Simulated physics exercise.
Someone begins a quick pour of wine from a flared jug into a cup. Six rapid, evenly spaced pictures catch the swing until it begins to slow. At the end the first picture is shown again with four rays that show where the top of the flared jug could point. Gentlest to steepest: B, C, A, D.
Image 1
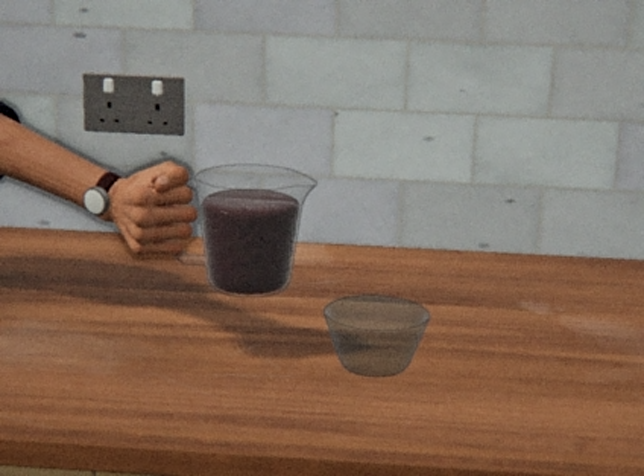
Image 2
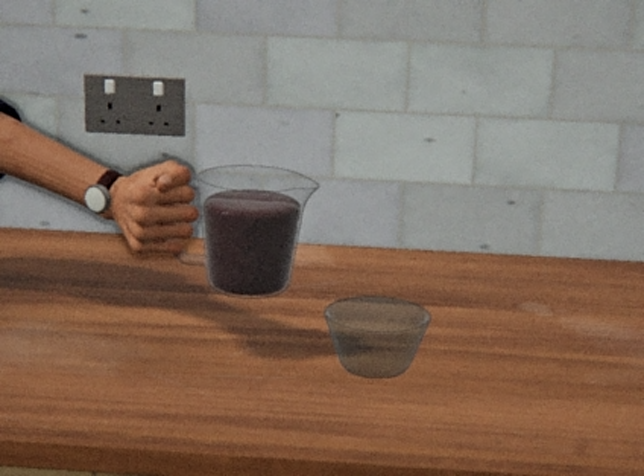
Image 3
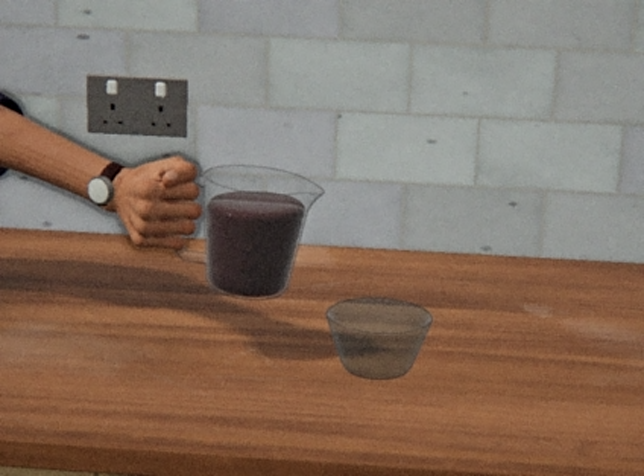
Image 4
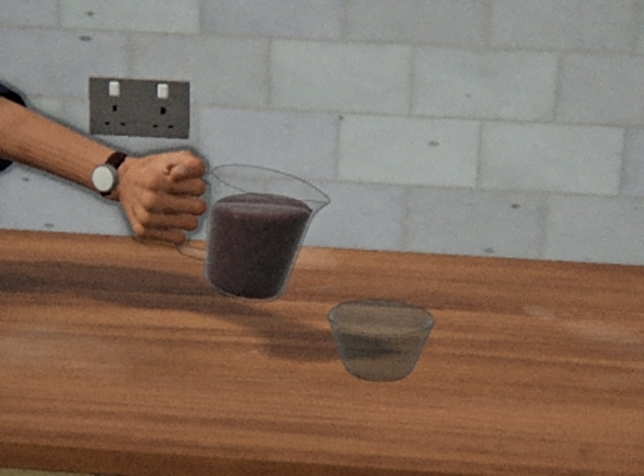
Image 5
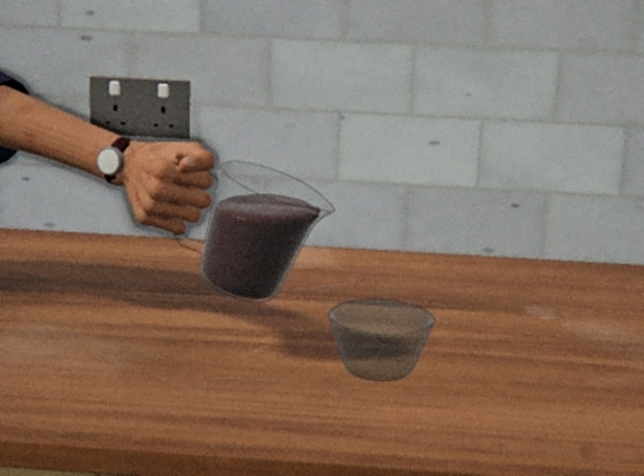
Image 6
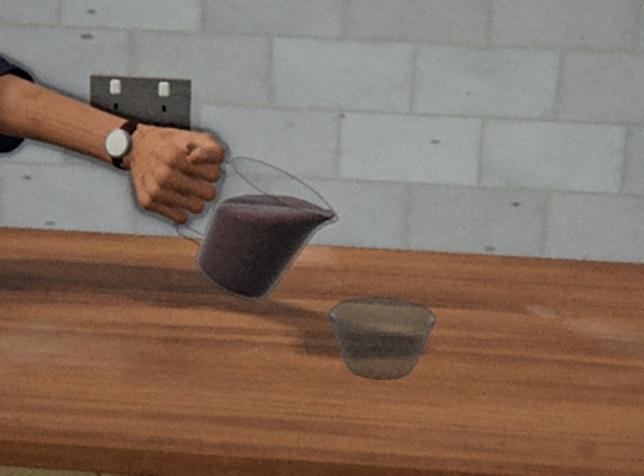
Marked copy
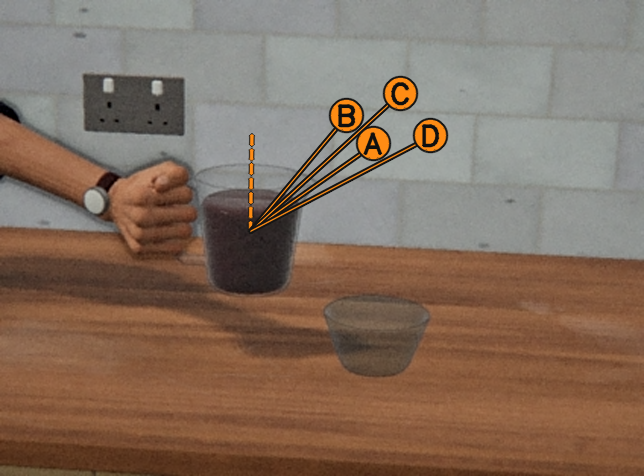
A hand held a clear, flared jug of dark wine above a wooden counter, then gradually tilted it to the right toward a small glass cup, with no wine leaving the jug.
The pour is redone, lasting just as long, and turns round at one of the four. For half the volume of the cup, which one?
Choose A.
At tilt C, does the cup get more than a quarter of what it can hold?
Yes, it does.
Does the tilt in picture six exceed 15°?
Yes.
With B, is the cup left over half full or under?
Under.
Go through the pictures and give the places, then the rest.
Upright, lip at (315, 183); rim of the cup round (377, 312); nothing has left yet.
Upright, lip at (317, 186); nothing has left yet.
Tipped about 5°, lip at (323, 192); nothing has left yet.
Tipped about 11°, lip at (329, 201); nothing has left yet.
Tipped about 18°, lip at (333, 209); nothing has left yet.
Tipped about 26°, lip at (337, 218); nothing has left yet.
On the marked copy, A at (360, 154); B at (336, 128); C at (388, 105); D at (416, 144).
Choosing A, the cup ends with about 53 % of what it can hold.
Choosing B, the cup ends with about 19 % of what it can hold.
Choosing C, the cup ends with about 34 % of what it can hold.
Choosing D, the cup ends with about 74 % of what it can hold; 3 % of the wine is spilt.
